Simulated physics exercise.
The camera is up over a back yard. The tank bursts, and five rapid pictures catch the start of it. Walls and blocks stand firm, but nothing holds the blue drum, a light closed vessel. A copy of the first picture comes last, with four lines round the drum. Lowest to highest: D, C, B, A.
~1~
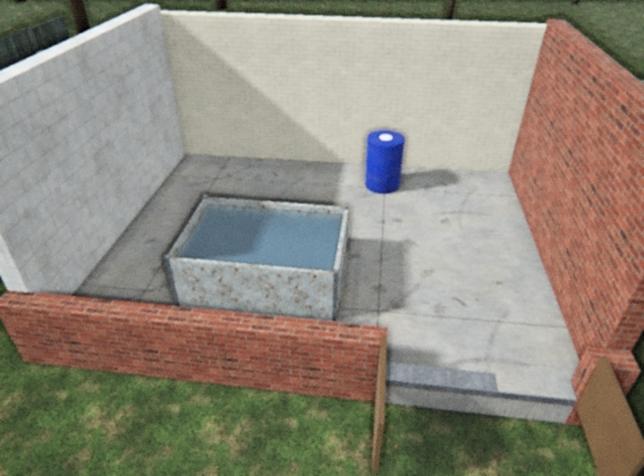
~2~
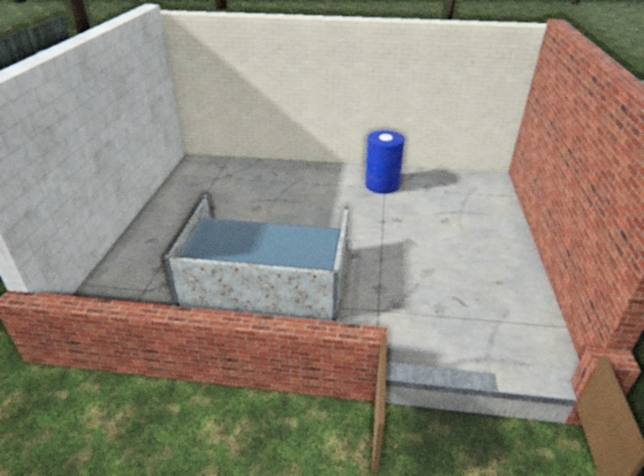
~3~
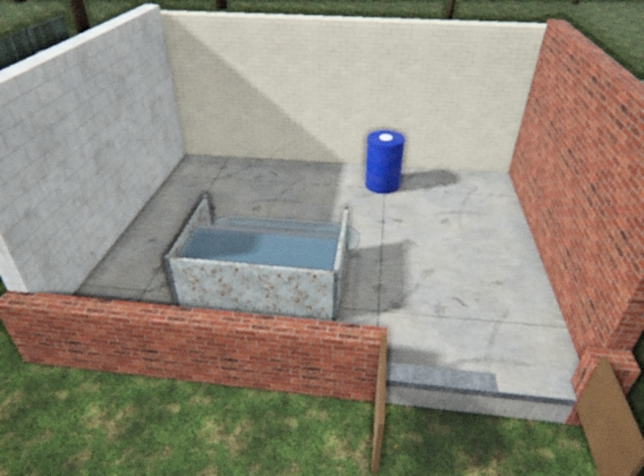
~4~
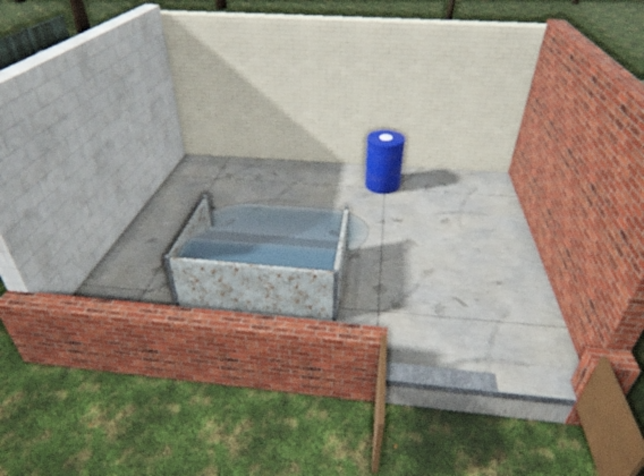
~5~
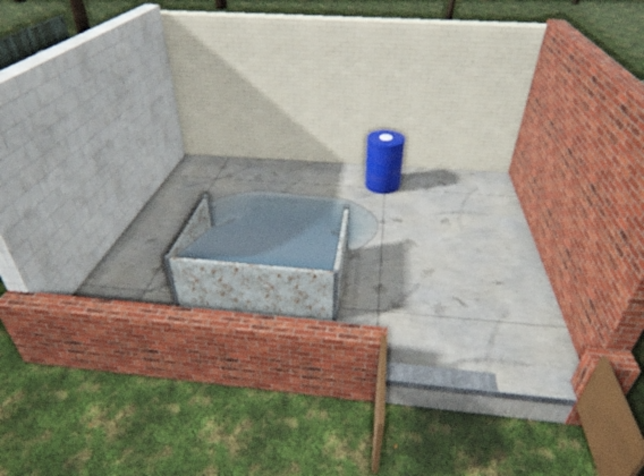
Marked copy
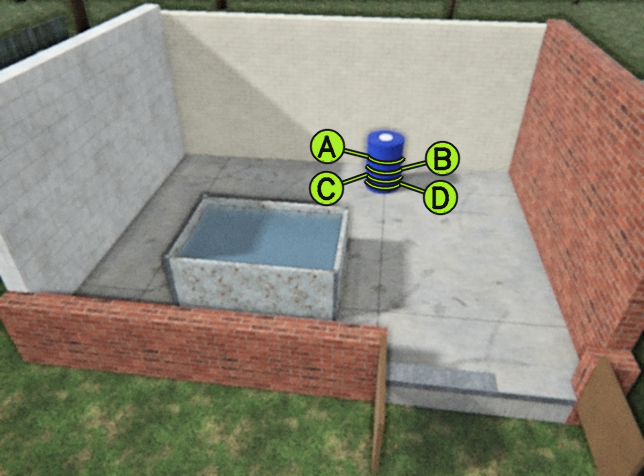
Walled back yard from above, the far side of a full tank disappearing and water spreading across the paving behind it.
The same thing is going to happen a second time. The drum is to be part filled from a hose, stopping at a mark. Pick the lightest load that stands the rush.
The limit is C.
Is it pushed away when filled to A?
No, that is safe.
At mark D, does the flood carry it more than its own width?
Yes, it does.
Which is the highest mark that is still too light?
Mark D.
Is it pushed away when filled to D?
Yes, it does.
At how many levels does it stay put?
Three of the four.
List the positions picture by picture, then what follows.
Lid of the blue drum at (387, 138); tank full, its middle at (264, 237); open gate at (484, 341).
Water covers 3 % of the ground, mostly out of sight from here.
Water covers 6 % of the ground, mostly out of sight from here.
Water covers 9 % of the ground and is seen nearest the drum at (360, 235).
Lid of the blue drum at (387, 138); water covers 14 % of the ground and is seen nearest the drum at (367, 212).
On the marked copy, A at (385, 163); B at (384, 173); C at (383, 181); D at (382, 188); from the bottom up D, C, B, A.
If A is chosen, it does not move.
If B is chosen, it does not move.
If C is chosen, it does not move.
If D is chosen, it is pushed about twice its own width away.
